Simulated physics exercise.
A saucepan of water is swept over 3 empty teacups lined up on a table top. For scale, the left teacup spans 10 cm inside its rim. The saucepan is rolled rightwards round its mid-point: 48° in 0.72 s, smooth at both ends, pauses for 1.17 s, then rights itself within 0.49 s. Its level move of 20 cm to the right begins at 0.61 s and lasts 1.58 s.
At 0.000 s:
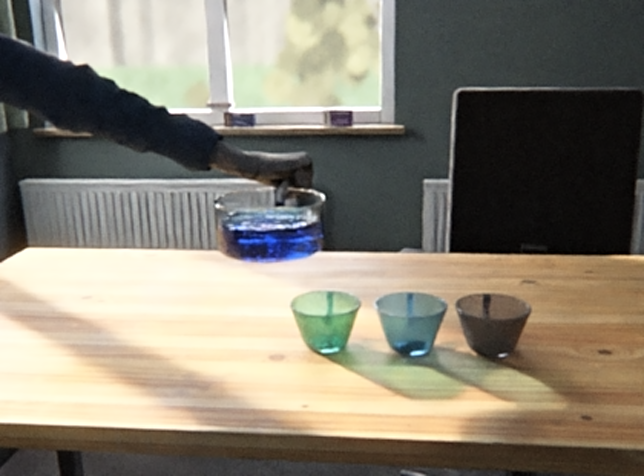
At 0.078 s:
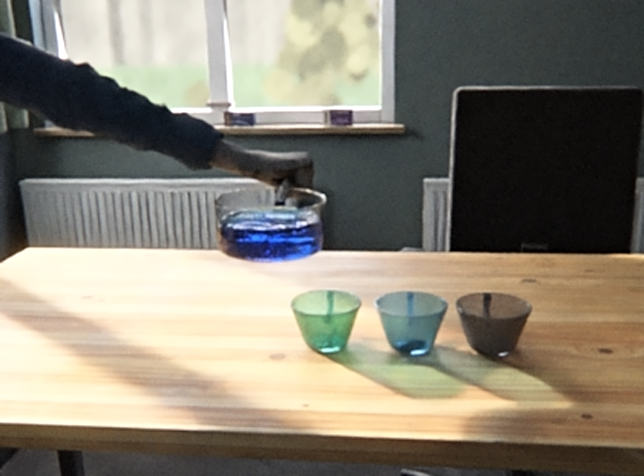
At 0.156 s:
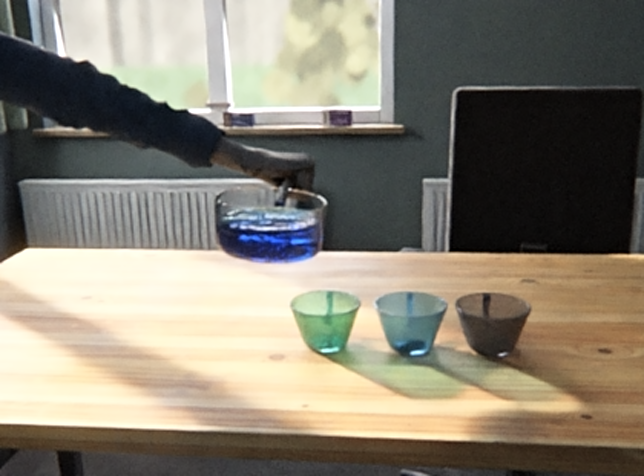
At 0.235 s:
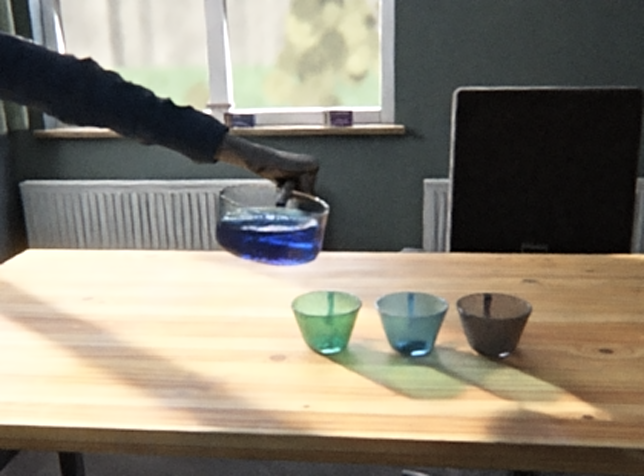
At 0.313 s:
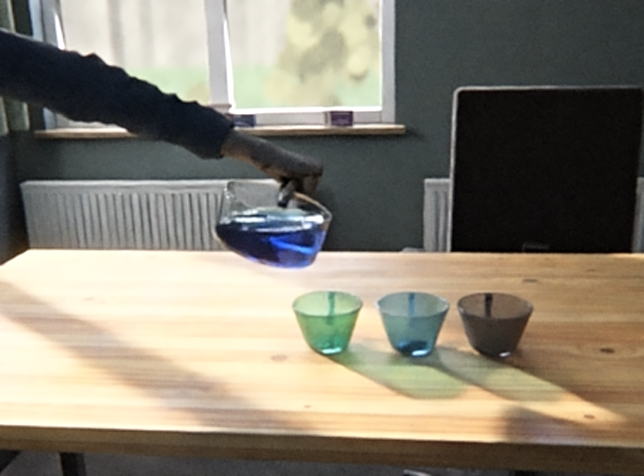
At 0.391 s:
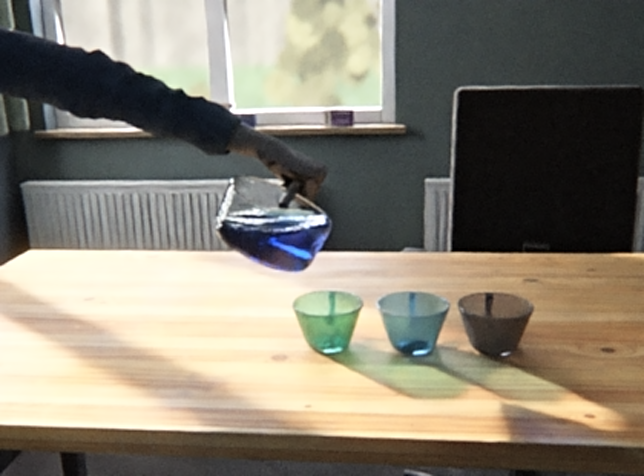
A hand held a clear glass pan of blue liquid above a wooden table, near three small coloured cups, then gradually tilted it to the right while it stayed in nearly the same spot.
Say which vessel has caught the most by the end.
The middle one ends up with the most.
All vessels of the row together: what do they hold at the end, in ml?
About 210 ml.
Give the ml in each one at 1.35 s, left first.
Roughly 20 ml left, 130 ml middle, 0 ml right.
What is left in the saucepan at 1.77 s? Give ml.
Some 270 ml.
By 0.94 s the tilt is 48° and from the left they hold 20 ml, 30 ml, 0 ml, the saucepan 405 ml, and 190 ml is on the table top.
By 1.35 s the tilt is 48° and from the left they hold 20 ml, 130 ml, 0 ml, the saucepan 320 ml, and 230 ml is on the table top.
By 1.77 s the tilt is 48° and from the left they hold 20 ml, 165 ml, 10 ml, the saucepan 270 ml, and 240 ml is on the table top.
By 2.23 s the tilt is 10° and from the left they hold 20 ml, 165 ml, 30 ml, the saucepan 255 ml, and 245 ml is on the table top.
At rest from the left they hold 20 ml, 165 ml, 30 ml, the saucepan 255 ml, and 245 ml is on the table top.
